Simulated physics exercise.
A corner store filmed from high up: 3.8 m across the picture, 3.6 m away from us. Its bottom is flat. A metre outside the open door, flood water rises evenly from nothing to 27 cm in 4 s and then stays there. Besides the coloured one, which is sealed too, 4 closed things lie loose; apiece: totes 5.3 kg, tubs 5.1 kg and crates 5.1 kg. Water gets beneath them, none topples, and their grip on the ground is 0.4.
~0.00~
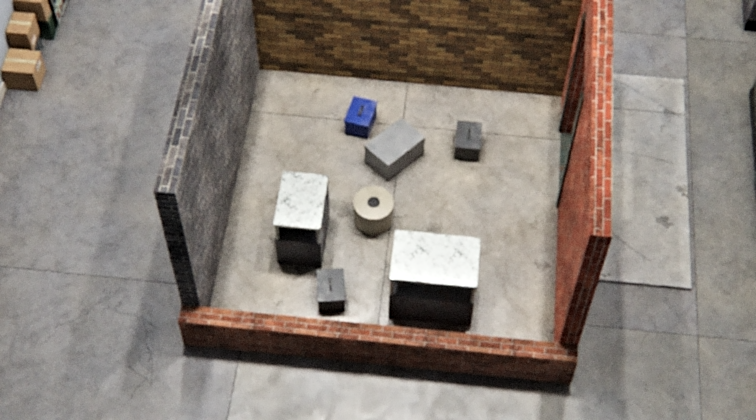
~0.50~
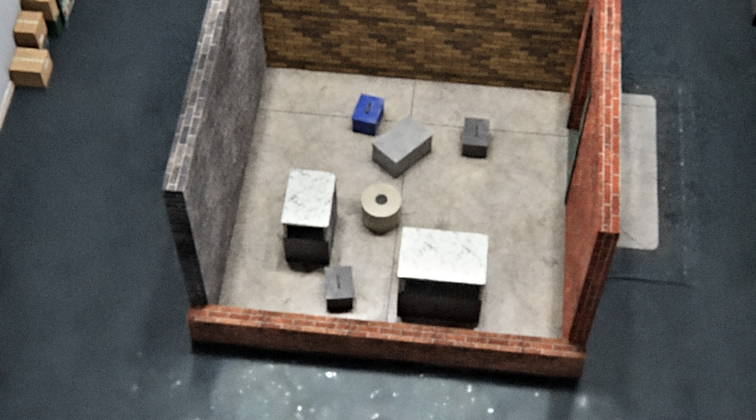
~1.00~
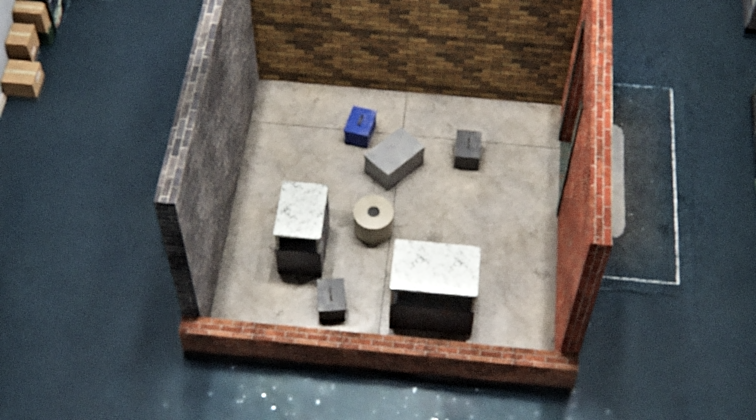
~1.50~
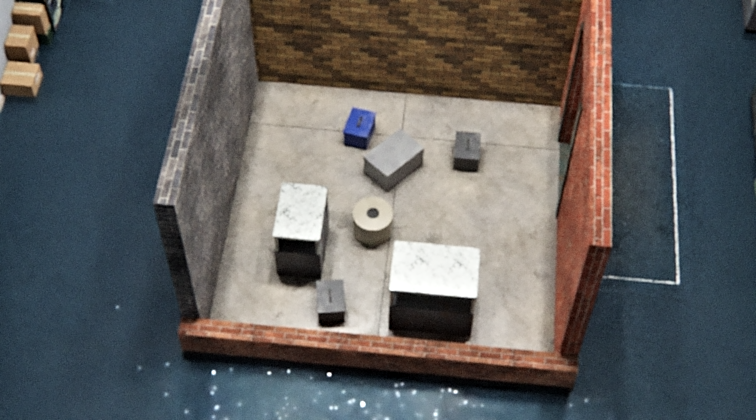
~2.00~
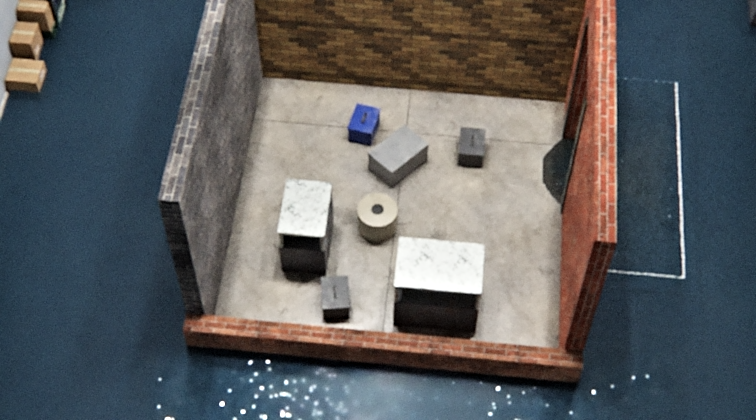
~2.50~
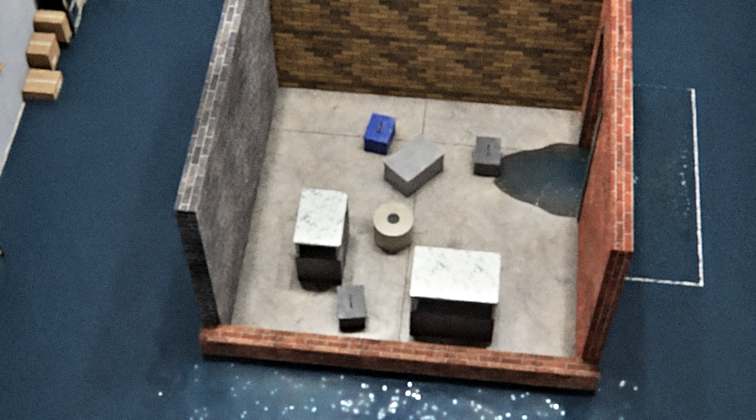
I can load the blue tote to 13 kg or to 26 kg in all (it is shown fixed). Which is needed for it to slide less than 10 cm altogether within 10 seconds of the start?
Verdict: Only the higher weight holds it.
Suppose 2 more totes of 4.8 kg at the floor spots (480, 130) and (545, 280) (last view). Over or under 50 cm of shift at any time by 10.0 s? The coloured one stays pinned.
In turn: Past it, short of it.
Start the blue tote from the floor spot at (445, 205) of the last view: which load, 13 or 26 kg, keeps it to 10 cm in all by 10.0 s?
It takes the larger.
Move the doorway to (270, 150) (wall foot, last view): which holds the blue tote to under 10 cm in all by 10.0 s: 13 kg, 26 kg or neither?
Then neither load is enough.
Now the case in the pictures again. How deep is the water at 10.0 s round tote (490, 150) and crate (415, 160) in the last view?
About 15 and 14 cm.
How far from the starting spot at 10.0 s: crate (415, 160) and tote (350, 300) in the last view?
In that order: 150 cm, 10 cm.
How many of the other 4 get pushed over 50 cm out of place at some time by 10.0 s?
That makes 4.
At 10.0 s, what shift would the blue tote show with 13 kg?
Roughly 140 cm.
After 3.5 s the blue tote would be 0 cm from its start with 13 kg and 0 cm from its start with 26 kg; 0 cm of water round it then.
After 4.5 s the blue tote would be 1 cm from its start with 13 kg and 0 cm from its start with 26 kg; 1 cm of water round it then.
After 7.0 s the blue tote would be 73 cm from its start with 13 kg and 0 cm from its start with 26 kg; 10 cm of water round it then.
After 10.0 s the blue tote would be 150 cm from its start with 13 kg and 0 cm from its start with 26 kg; 14 cm of water round it then.
